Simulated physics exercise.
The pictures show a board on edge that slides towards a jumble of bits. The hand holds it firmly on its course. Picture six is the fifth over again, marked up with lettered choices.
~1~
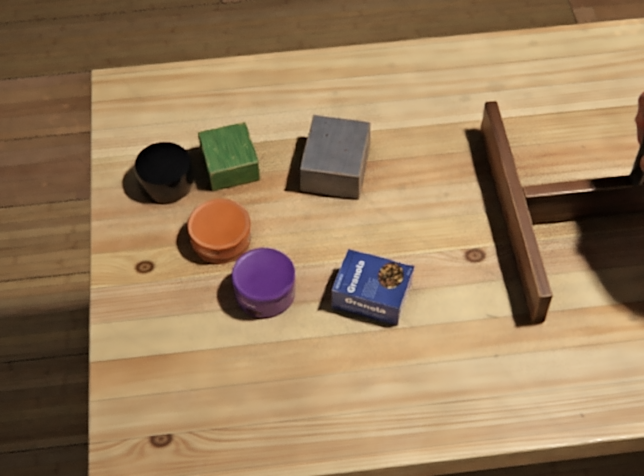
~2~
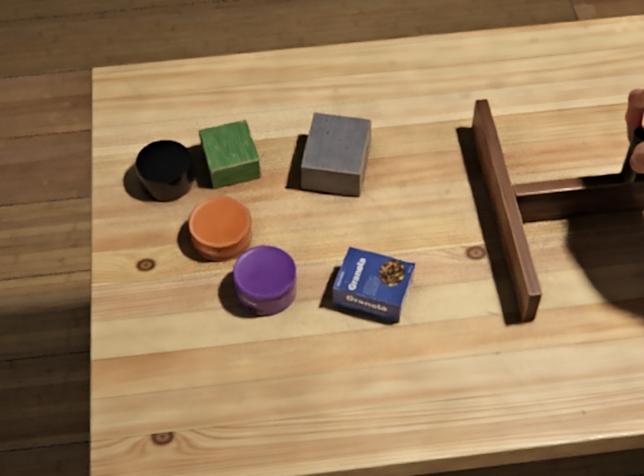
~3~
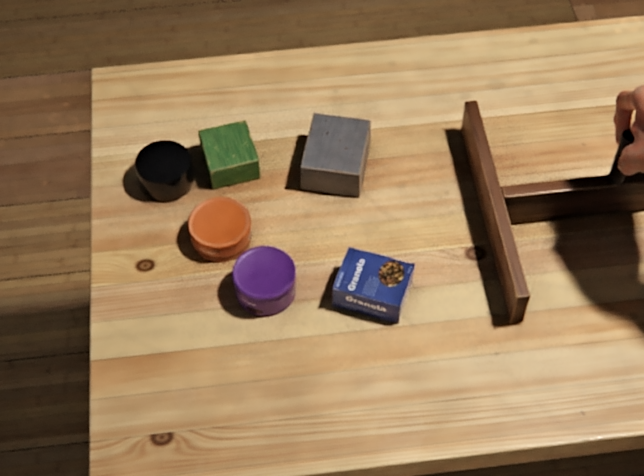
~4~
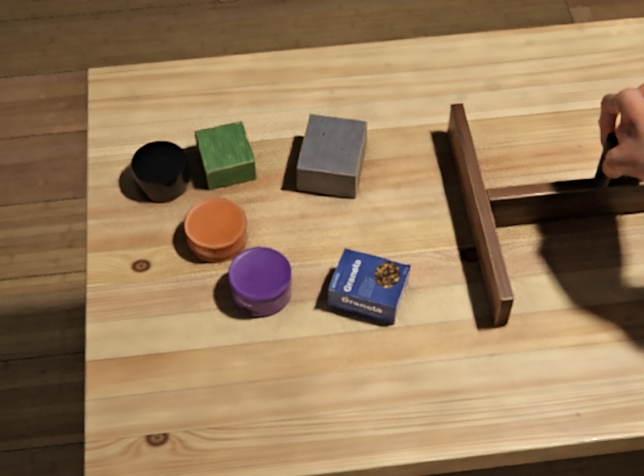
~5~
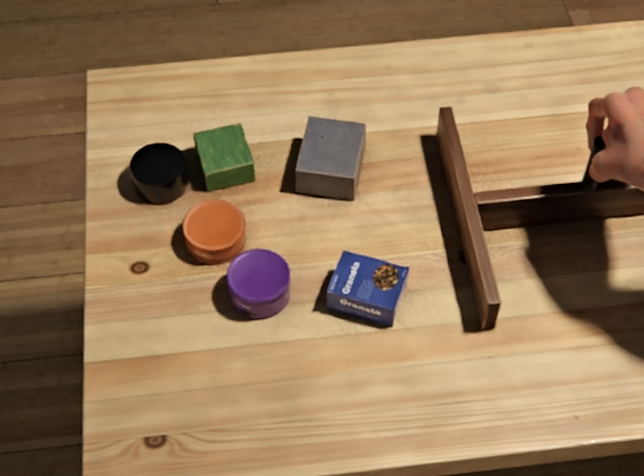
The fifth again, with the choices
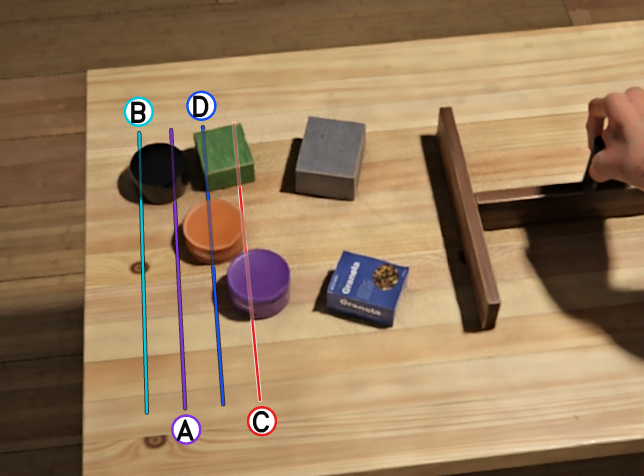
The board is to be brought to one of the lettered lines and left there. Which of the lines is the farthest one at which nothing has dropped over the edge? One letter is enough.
As far as mark C.
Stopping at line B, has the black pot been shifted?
Yes.
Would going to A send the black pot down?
By then, yes.
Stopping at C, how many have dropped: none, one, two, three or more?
In all, none.
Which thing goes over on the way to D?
The black pot.
On the marked copy, A at (178, 257); B at (143, 260); C at (246, 250); D at (212, 253).
Taking C. A third of the way, board (388, 206); blue box (350, 293); black pot (160, 174).
Two thirds of the way, board (308, 214); black pot (153, 175); purple jar (205, 289).
When it is over, board (249, 220); black pot (98, 180); purple jar (146, 296); nothing has fallen.
As for the rest, A drops the purple jar and black pot; B drops the purple jar, green block and black pot; D drops the black pot.
